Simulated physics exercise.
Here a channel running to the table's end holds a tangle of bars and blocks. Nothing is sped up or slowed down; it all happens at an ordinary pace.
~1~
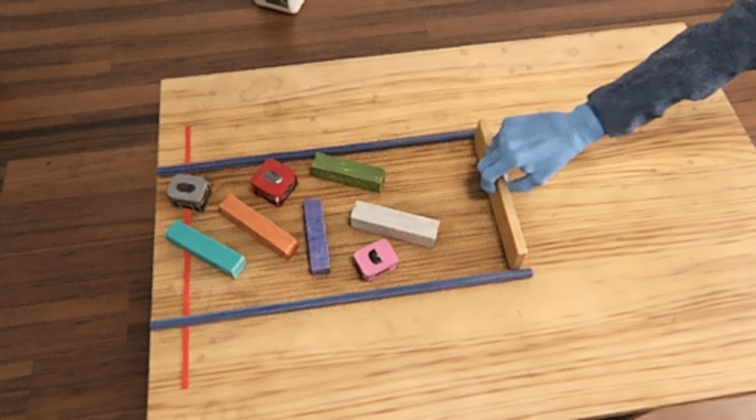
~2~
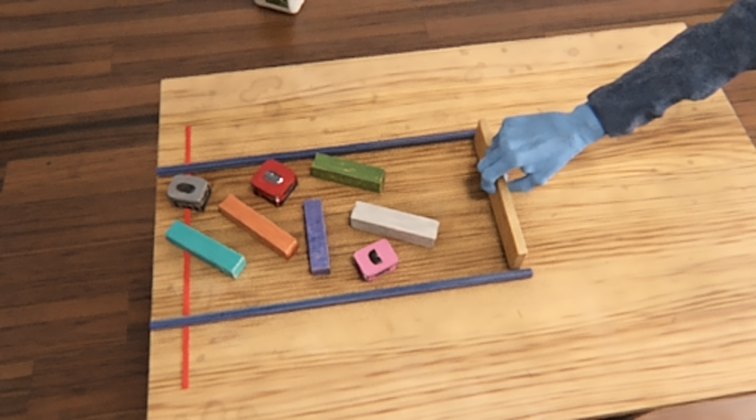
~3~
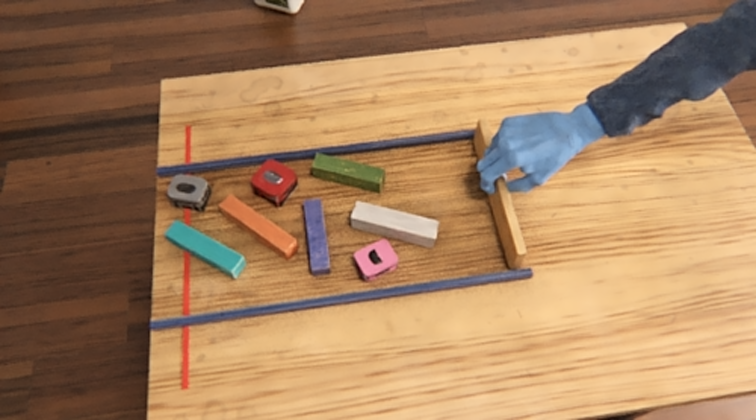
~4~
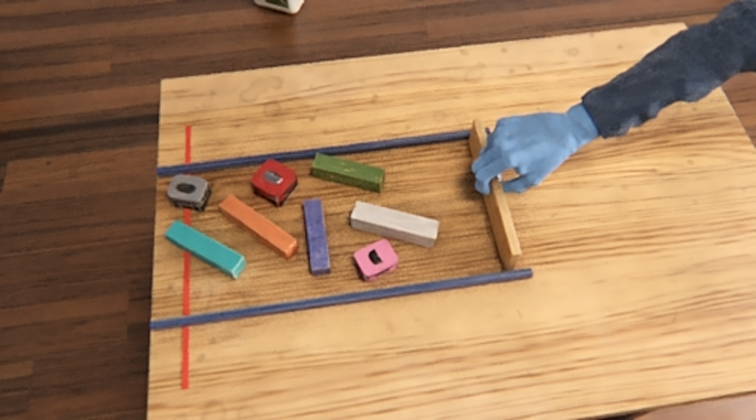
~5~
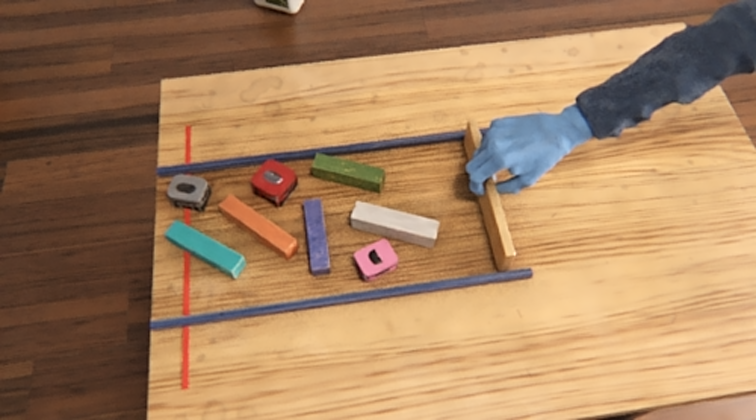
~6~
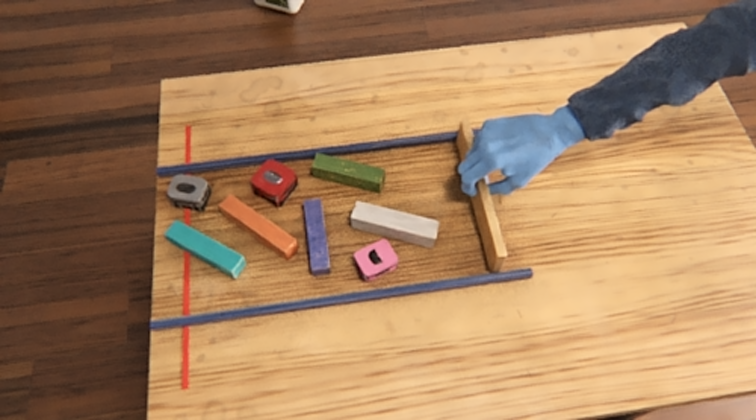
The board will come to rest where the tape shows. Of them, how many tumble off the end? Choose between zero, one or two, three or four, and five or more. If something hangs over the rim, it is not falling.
The count is five or more.
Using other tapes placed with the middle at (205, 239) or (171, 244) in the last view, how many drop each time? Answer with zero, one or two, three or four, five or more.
Three to four; five or more.
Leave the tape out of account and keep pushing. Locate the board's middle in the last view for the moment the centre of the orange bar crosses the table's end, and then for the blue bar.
For the orange bar, about (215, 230); for the blue bar, about (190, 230).
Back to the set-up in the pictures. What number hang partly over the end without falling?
Counting them gives 3.
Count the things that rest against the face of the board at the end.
The count is 3.
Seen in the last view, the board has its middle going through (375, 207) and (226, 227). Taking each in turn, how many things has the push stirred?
I make it 4 at the first spot and 8 at the other.
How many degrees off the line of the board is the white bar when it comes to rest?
Out of line by around 20°.
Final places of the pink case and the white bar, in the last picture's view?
Same order as the question: First (161, 297), second (161, 237).
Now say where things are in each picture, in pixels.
The first frame shows grey case (190, 193); turquoise stick (205, 249); orange bar (258, 227); board (498, 192); tape (187, 242).
The second frame shows turquoise stick (205, 249); green bar (349, 173).
The third frame shows orange bar (258, 227); pink case (376, 262).
The fourth frame shows grey case (190, 193); white bar (395, 225).
The fifth frame shows turquoise stick (205, 249); board (487, 193).
The sixth frame shows grey case (190, 193); turquoise stick (205, 249); orange bar (258, 227); board (479, 194); tape (187, 242).
Early on, none off yet; grey case at rest near (190, 193); turquoise stick at rest near (205, 249); orange bar at rest near (257, 228).
Finally, the number that fall off is five or more; lost, blue bar, red case, orange bar, turquoise stick and grey case.
